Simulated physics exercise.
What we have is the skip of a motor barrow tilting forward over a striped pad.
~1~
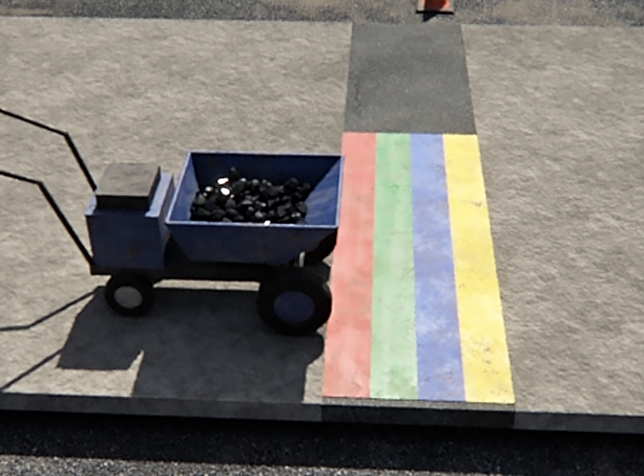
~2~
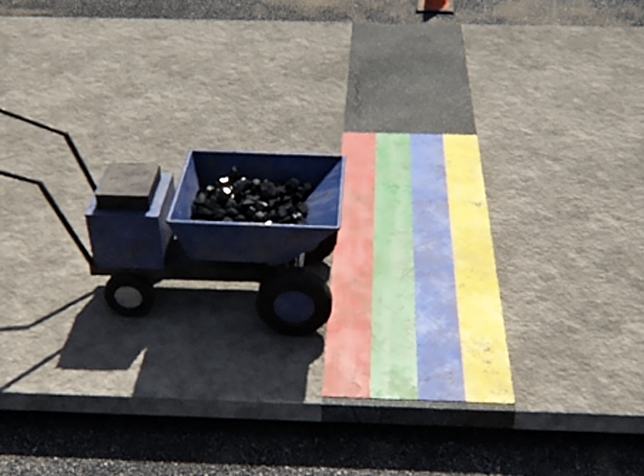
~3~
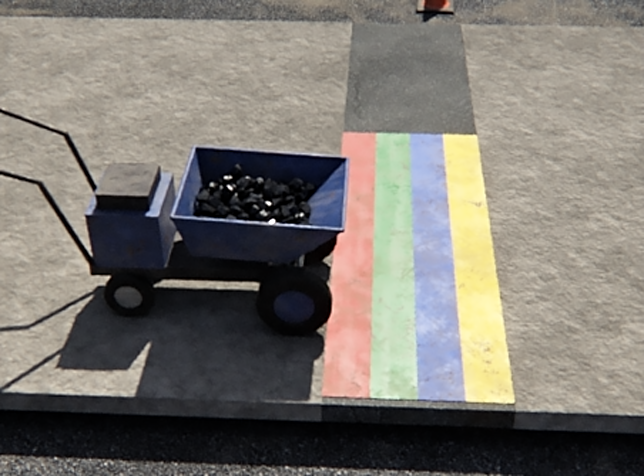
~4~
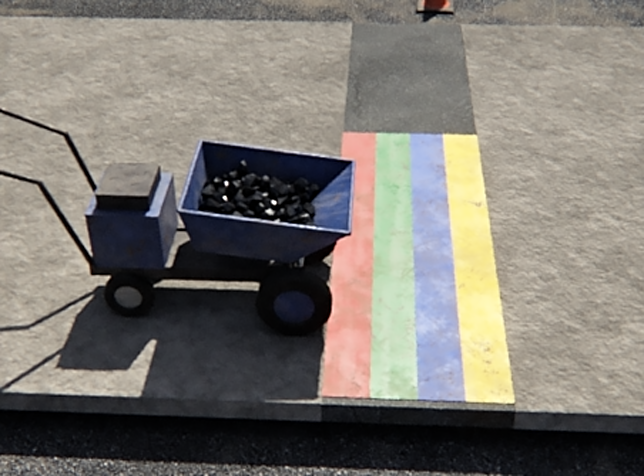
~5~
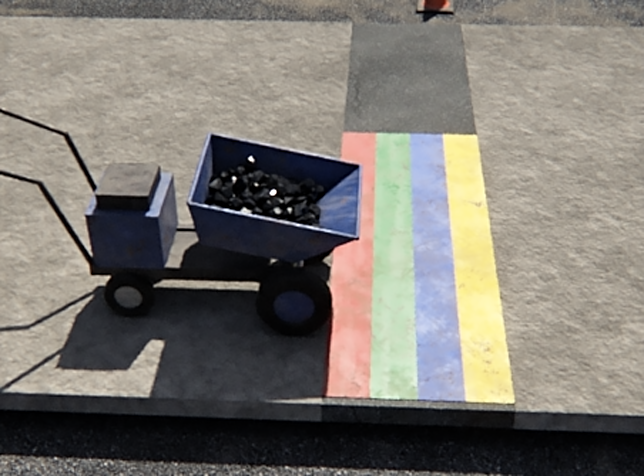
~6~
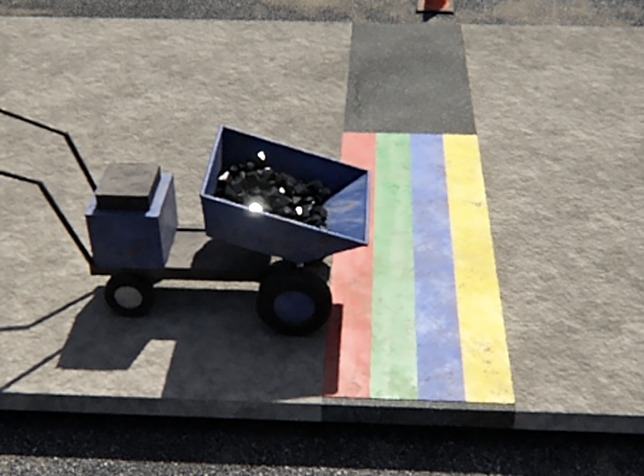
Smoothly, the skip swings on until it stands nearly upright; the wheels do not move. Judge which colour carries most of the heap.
The colour carrying most is blue.
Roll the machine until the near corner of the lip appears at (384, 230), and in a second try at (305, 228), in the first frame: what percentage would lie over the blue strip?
The shares come out close to 20 and 30 per cent, in that order.
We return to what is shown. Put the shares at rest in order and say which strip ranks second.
Second: The strip in yellow.
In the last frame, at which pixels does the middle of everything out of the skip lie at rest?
Near (444, 296).
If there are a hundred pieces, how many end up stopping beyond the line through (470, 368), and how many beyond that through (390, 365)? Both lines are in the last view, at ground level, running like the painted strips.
Close to 30 and 80 per cent respectively.
Soon after the last picture, skip tipped steeply; all in the skip.
A little later, skip tipped right over; about half in the skip; a small part over the green strip; about a third over the blue strip; a stray few over the yellow strip.
Later still, skip tipped right over; a small part in the skip; a small part over the green strip; about half over the blue strip; about a quarter over the yellow strip; a small part off the paint.
At rest, skip tipped right over; a small part in the skip; none over the red strip; a small part over the green strip; about half over the blue strip; about a quarter over the yellow strip; a small part off the paint.
